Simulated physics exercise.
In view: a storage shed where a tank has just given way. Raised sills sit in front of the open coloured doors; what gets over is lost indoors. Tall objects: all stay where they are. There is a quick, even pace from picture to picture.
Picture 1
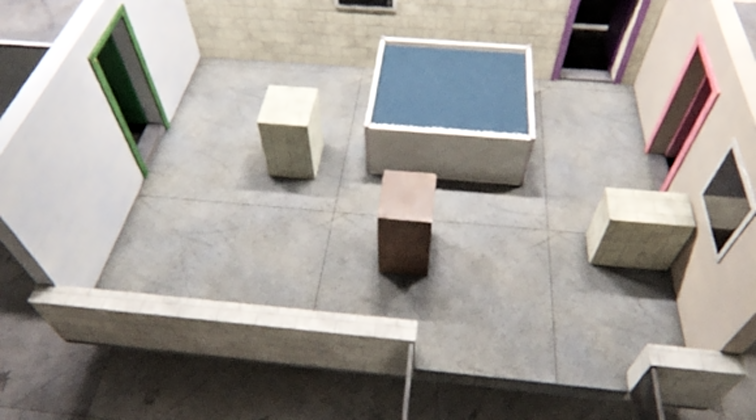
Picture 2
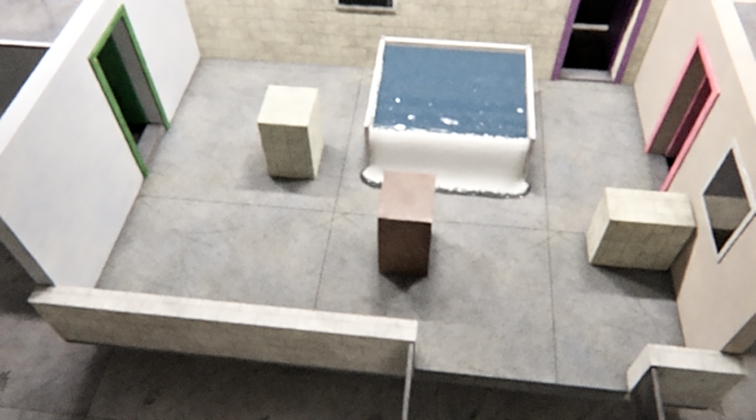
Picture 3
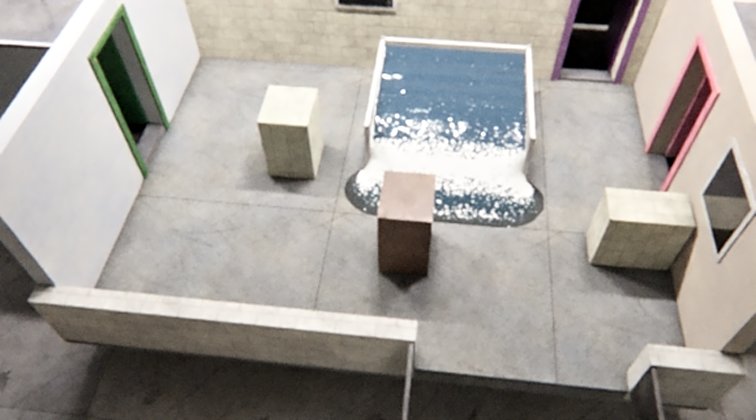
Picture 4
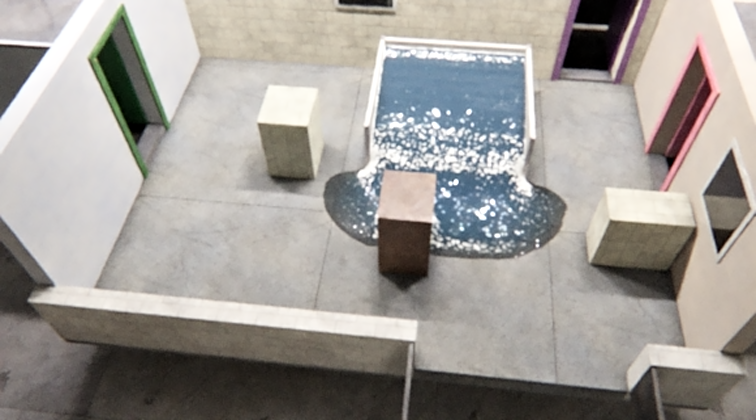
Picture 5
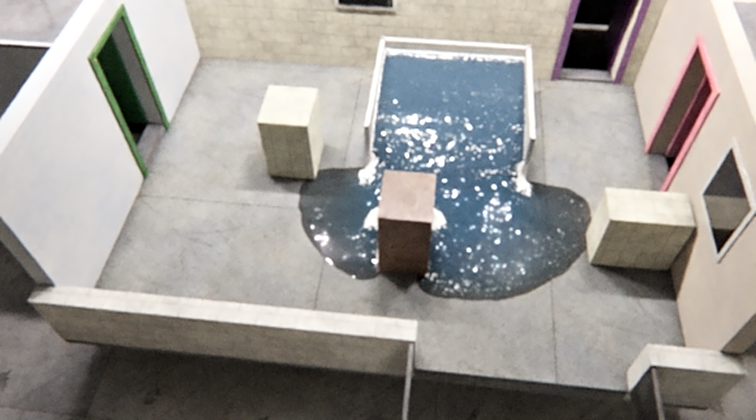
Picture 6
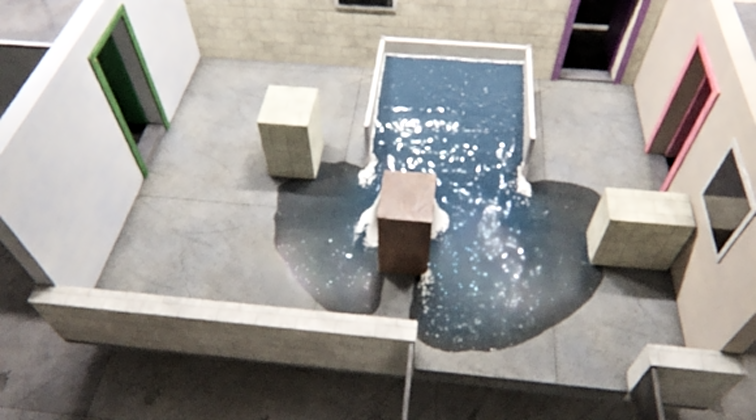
A large white-walled tank of blue water stands at the back of a roofless grey-floored shed, seen from a fixed view high above the low front wall. A brown block stands before it, pale blocks to either side, with green, purple and pink doorways around. The tank's front gives way, and foaming water pours out, spreads both ways, parts around the brown block and runs forward across the floor.
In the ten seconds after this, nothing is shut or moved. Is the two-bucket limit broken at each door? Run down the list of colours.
My prediction: The pink door is going to stay within two buckets; the purple door is going to stay within two buckets; the green door is going to stay within two buckets.
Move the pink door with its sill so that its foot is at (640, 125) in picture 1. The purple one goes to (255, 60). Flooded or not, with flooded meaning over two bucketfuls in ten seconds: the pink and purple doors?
First the pink door, which stays on the safe side, then the purple door, which crosses the line.
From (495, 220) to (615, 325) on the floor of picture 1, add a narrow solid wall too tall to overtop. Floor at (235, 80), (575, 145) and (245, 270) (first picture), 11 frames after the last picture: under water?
Spared, spared, then submerged.
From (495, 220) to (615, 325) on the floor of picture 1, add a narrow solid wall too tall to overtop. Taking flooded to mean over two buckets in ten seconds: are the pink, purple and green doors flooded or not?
The pink door exceeds it, the purple door exceeds it, the green door falls short.
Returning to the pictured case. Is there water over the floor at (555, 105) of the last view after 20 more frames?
Lab note - point status: Unflooded.
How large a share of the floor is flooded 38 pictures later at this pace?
Estimated share: About 90 %.
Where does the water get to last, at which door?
The purple-painted one.
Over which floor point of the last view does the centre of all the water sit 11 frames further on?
Around pixel (412, 213).
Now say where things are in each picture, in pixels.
The open tank at (452, 89) is whole and still, in the first frame.
Water pours out at (446, 163) and has run to (527, 186), in the second frame.
The front is at (536, 209), out from the gap at (445, 164), in the third frame.
Water pours out at (445, 166) and has run to (333, 209), in the fourth frame.
Water pours out at (445, 167) and has run to (578, 247), in the fifth frame.
The front is at a hidden place, out from the gap at (445, 166), in the sixth frame.
A moment on, water covers 40 % of the floor; the pink door not reached, the purple door not reached, the green door not reached.
Next, water covers 55 % of the floor; the pink door wet at the sill, nothing in, the purple door not reached, the green door not reached.
Then, water covers 65 % of the floor; the pink door wet at the sill, nothing in, the purple door not reached, the green door wet at the sill, nothing in.
Later, water covers 90 % of the floor; the pink door under two buckets in, the purple door wet at the sill, nothing in, the green door wet at the sill, nothing in.
In the end, water covers 100 % of the floor; the pink door under two buckets in, the purple door under two buckets in, the green door wet at the sill, nothing in.
